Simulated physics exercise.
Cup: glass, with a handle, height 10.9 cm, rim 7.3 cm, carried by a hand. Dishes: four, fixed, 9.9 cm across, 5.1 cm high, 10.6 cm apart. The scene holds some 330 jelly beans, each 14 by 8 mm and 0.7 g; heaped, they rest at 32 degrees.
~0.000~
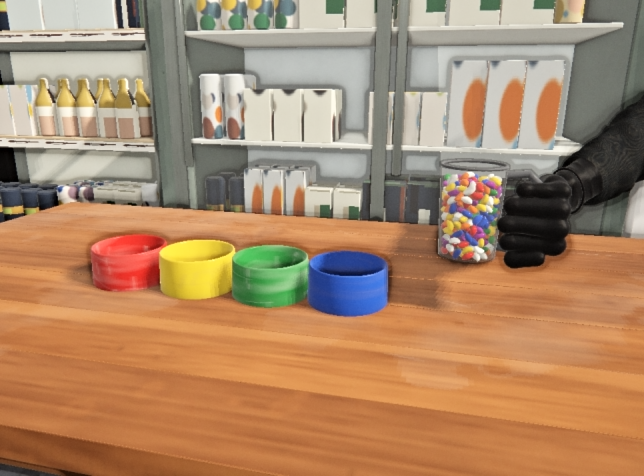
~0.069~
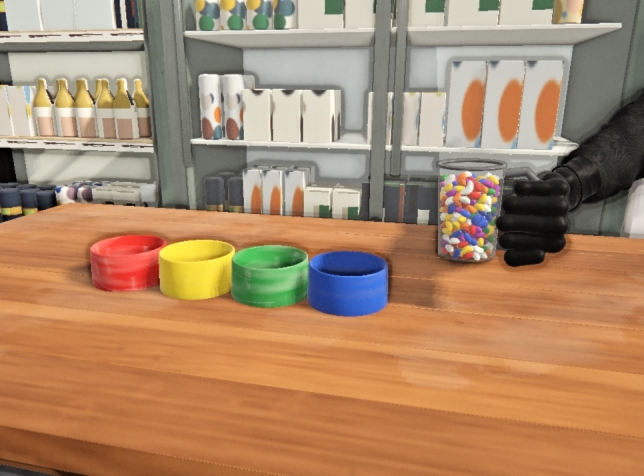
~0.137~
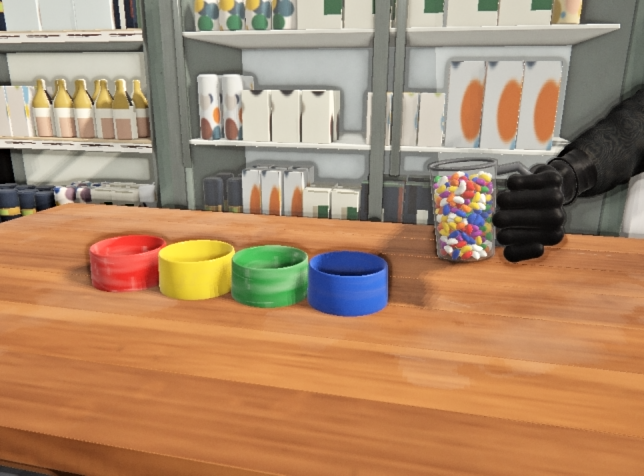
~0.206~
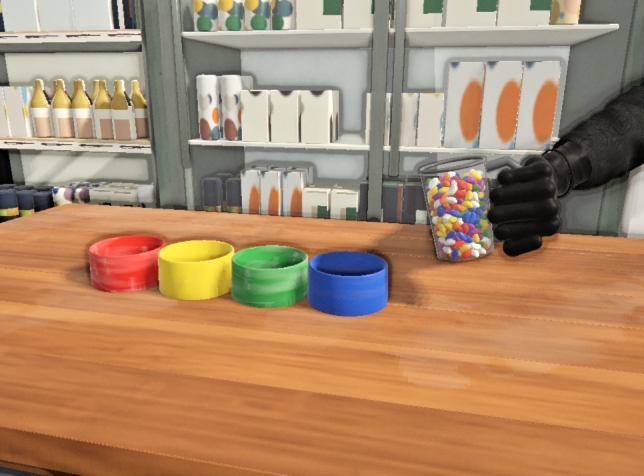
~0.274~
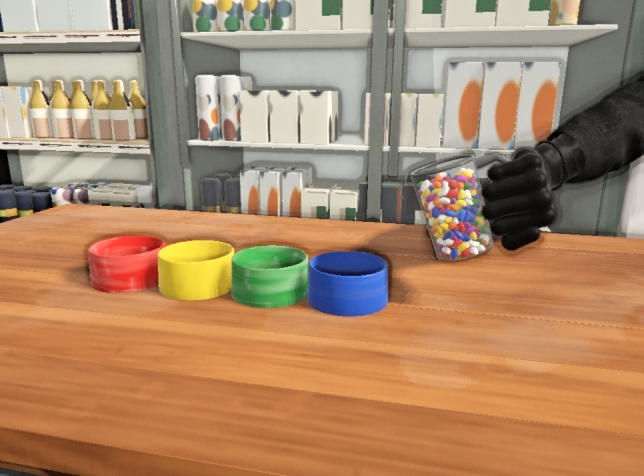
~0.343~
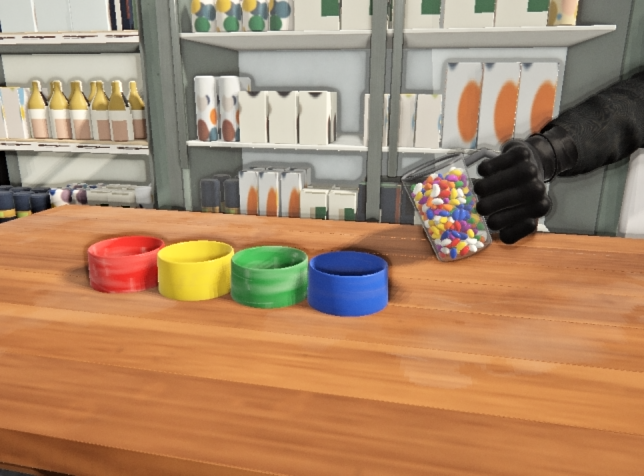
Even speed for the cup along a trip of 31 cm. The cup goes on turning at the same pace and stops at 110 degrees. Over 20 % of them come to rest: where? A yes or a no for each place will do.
As I see it, red dish: Stays within a fifth, blue dish: Goes past a fifth, green dish: Goes past a fifth, yellow dish: Stays within a fifth, counter: Stays within a fifth.
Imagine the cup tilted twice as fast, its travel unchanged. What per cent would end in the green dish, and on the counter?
Then the green dish would get 10 and the counter 10.
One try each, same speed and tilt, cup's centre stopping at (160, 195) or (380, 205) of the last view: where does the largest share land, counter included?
The biggest share goes to green first, then to blue.
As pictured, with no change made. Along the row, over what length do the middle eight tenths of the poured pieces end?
That stretch measures near 13 centimetres.
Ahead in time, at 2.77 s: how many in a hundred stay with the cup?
Around 0 in a hundred.
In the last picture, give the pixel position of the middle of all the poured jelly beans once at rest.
I'd put it at about (281, 282).
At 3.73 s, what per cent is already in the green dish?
By that moment it's near 60 percent.
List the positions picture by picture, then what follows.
The first frame shows cup at (470, 211), tilt 0 degrees, lip at (442, 164), moved 0.0 cm; middle of the pieces at (472, 220); blue dish at (348, 264); green dish at (270, 257); yellow dish at (198, 251); red dish at (129, 245).
The second frame shows cup at (468, 211), tilt 2 degrees, lip at (439, 165), moved 0.2 cm; middle of the pieces at (470, 220).
The third frame shows cup at (464, 210), tilt 7 degrees, lip at (430, 167), moved 0.7 cm; middle of the pieces at (467, 219).
The fourth frame shows cup at (459, 210), tilt 13 degrees, lip at (420, 171), moved 1.3 cm; middle of the pieces at (462, 218).
The fifth frame shows cup at (454, 209), tilt 19 degrees, lip at (411, 175), moved 1.9 cm; middle of the pieces at (458, 217).
The sixth frame shows cup at (448, 209), tilt 25 degrees, lip at (402, 179), moved 2.6 cm; middle of the pieces at (454, 216); blue dish at (348, 264); green dish at (270, 258); yellow dish at (196, 252); red dish at (127, 246). Its pace works out near 90 degrees a second; the hand travels 9 cm a second.
Then, at 1.80 s, tilt 110 degrees; cup holds 25 %, blue 30 %, green 35 %.
After 2.77 s, tilt 110 degrees; cup holds 0 %, blue 30 %, green 60 %.
After 3.73 s, tilt 110 degrees; cup holds 0 %, blue 30 %, green 60 %.
In the end, at 4.0 s, red 0 %, blue 30 %, green 60 %, yellow 0 %, counter 10 %.
